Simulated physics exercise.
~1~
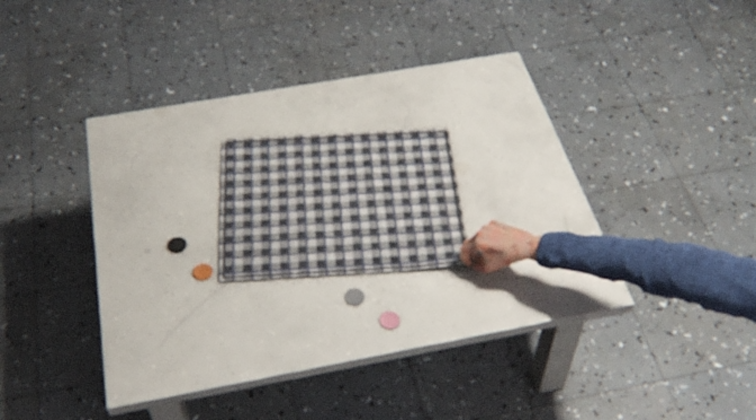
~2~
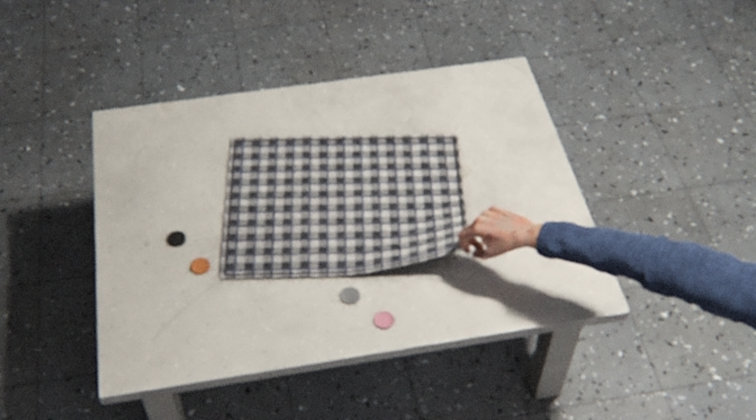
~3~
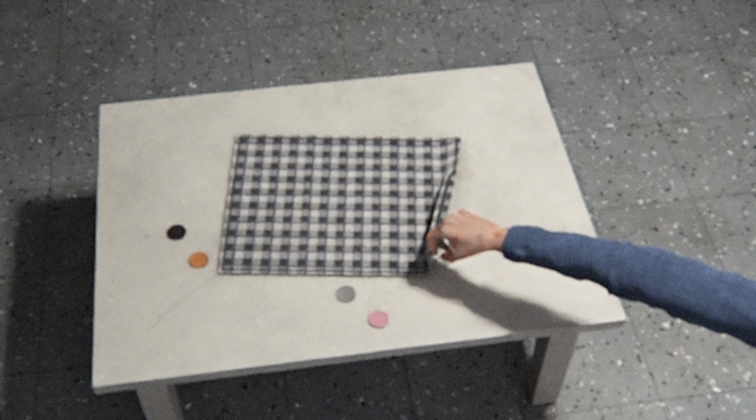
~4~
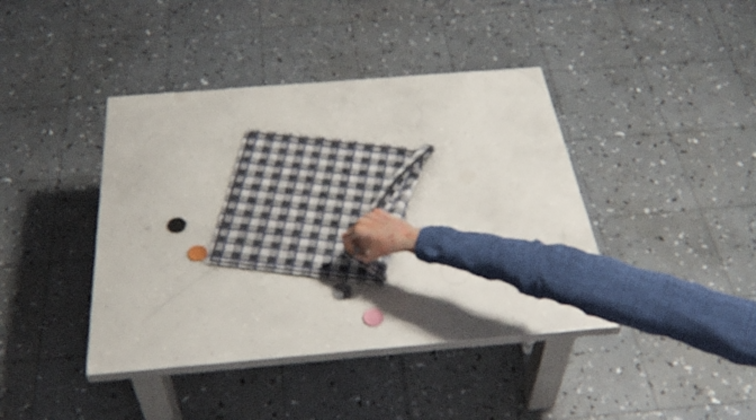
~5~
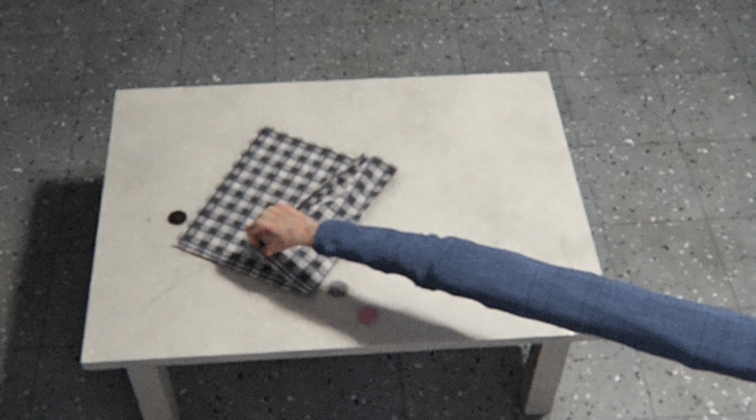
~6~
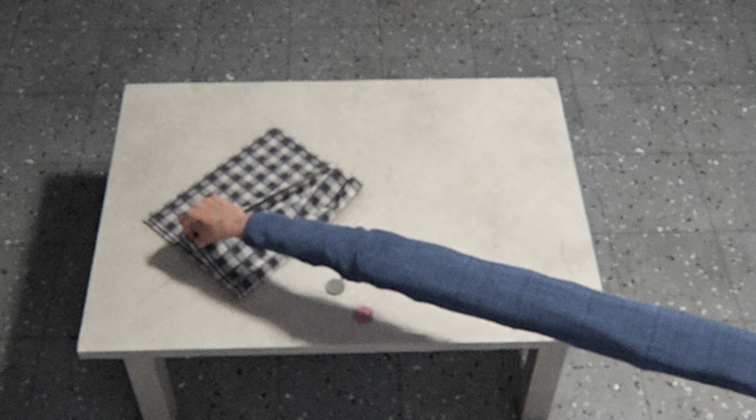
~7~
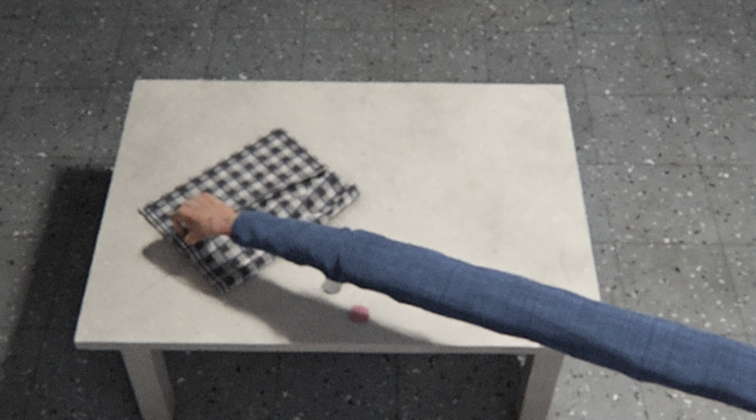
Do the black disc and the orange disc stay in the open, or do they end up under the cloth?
Both the black disc and the orange disc end up under the cloth. The grey and pink ones stay uncovered on the table.
A hand pulls a checked cloth's corner left, folding it and covering black and orange discs.
